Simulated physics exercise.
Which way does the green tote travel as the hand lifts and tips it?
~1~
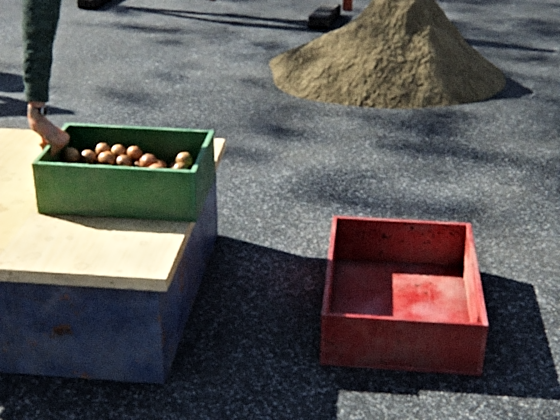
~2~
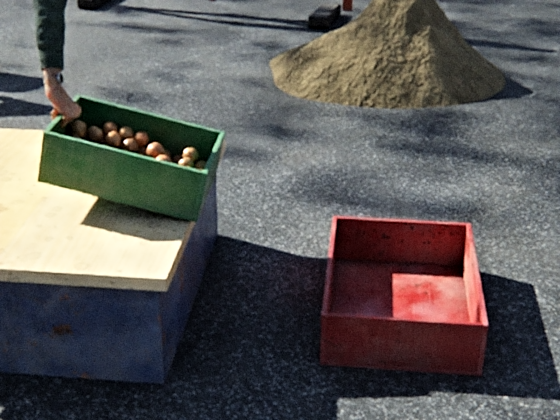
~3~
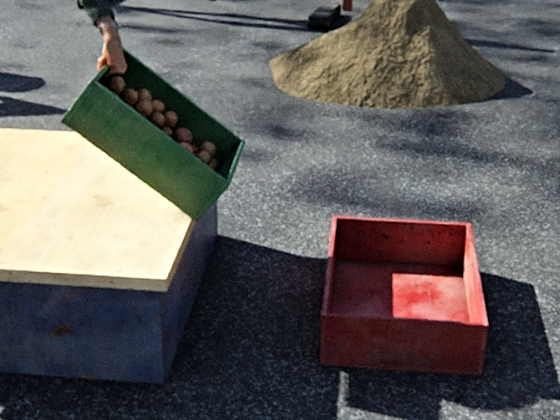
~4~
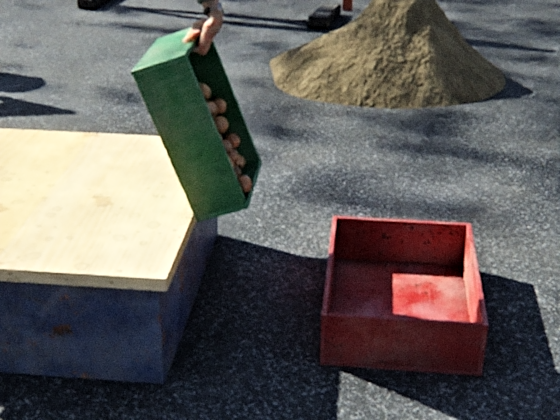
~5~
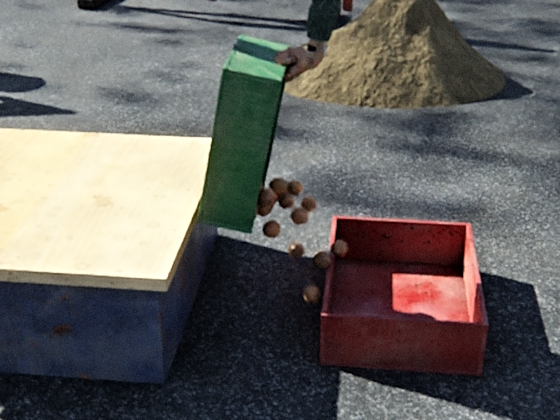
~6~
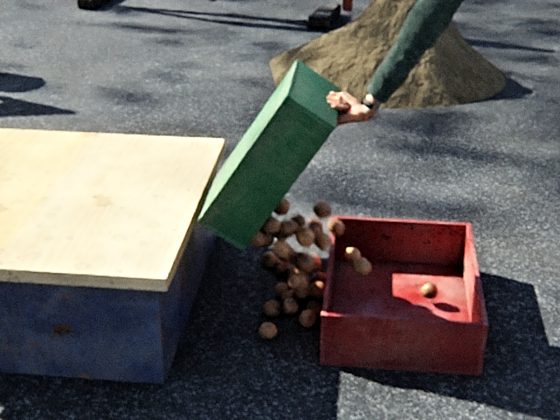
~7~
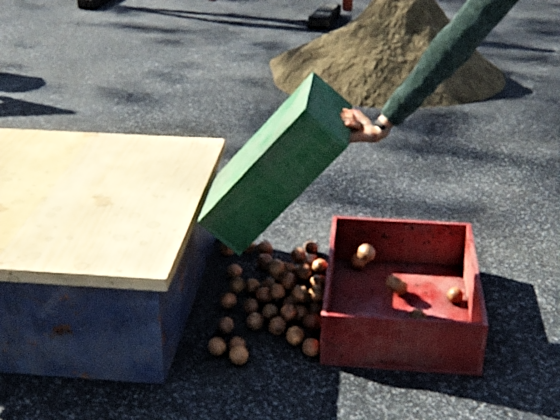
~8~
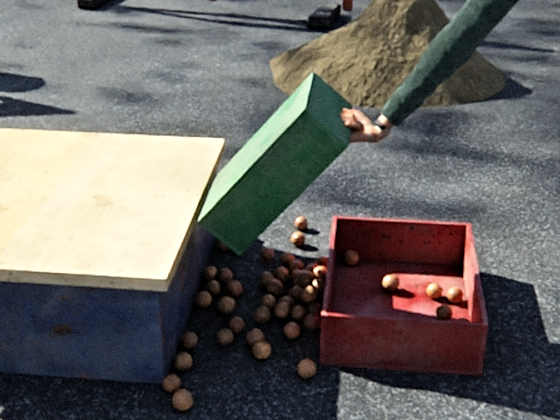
The green tote moves to the right, off the bench and towards the red box.
